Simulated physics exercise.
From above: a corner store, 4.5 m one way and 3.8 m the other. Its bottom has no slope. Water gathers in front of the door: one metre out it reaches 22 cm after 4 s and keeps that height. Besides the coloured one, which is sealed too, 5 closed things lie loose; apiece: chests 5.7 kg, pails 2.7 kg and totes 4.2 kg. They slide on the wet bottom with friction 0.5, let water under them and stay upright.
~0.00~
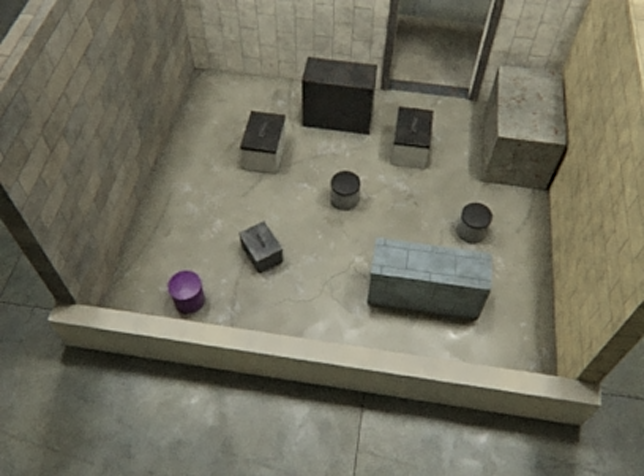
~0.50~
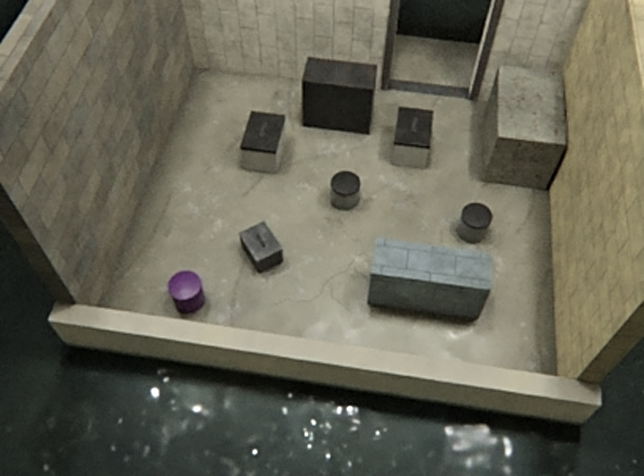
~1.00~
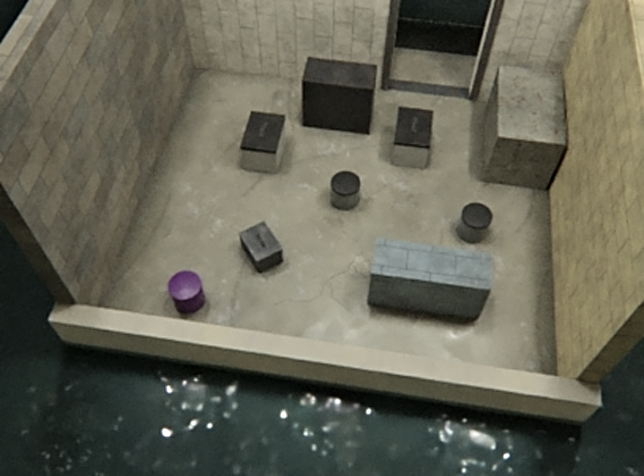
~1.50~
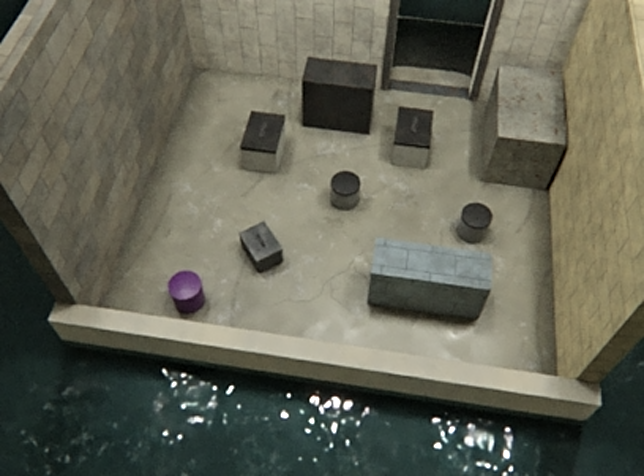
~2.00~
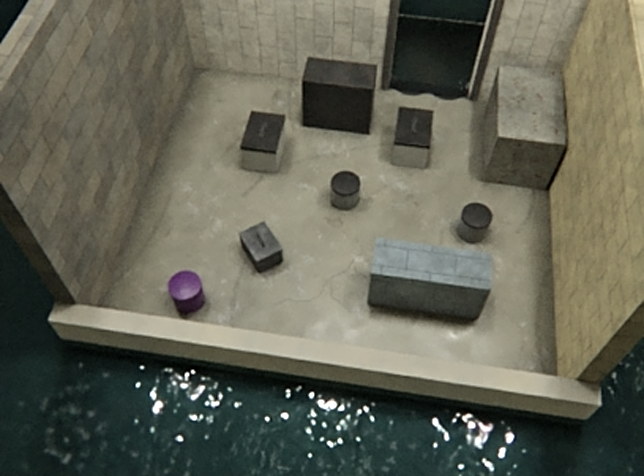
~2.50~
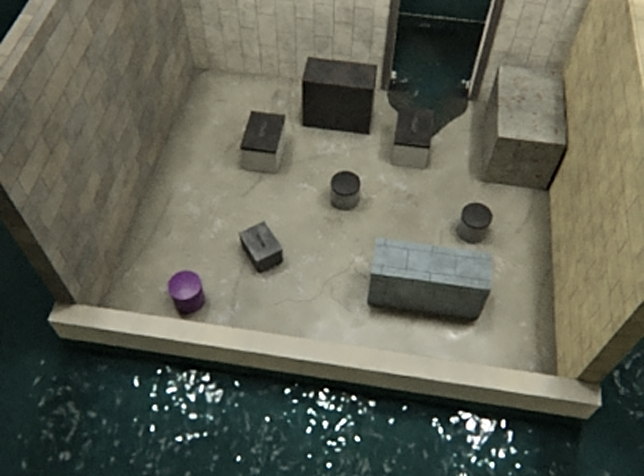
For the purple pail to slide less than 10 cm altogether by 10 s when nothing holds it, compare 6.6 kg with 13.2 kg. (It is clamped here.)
I expect that only the larger load is enough.
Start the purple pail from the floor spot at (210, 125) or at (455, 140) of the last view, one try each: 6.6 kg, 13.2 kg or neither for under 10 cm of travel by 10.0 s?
In that order: Either load holds; neither is enough.
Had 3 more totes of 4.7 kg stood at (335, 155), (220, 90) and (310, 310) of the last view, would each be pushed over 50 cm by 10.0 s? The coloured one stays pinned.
In that order: Short of it, less, more.
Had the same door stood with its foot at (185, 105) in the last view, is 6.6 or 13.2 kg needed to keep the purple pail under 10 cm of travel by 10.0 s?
Then the smaller load will do.
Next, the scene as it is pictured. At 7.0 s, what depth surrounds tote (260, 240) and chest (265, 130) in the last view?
Roughly 3 and 1 cm.
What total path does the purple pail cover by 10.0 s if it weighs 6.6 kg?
About 60 cm.
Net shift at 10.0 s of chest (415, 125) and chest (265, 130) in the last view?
In turn: 250 cm, 0 cm.
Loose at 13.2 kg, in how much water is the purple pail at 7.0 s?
Roughly 4 cm.
After 3.5 s the purple pail would be 0 cm from its start with 6.6 kg and 0 cm from its start with 13.2 kg; 0 cm of water round it then.
After 4.5 s the purple pail would be 0 cm from its start with 6.6 kg and 0 cm from its start with 13.2 kg; 0 cm of water round it then.
After 7.0 s the purple pail would be 0 cm from its start with 6.6 kg and 0 cm from its start with 13.2 kg; 4 cm of water round it then.
After 10.0 s the purple pail would be 63 cm from its start with 6.6 kg and 2 cm from its start with 13.2 kg; 10 cm of water round it then.
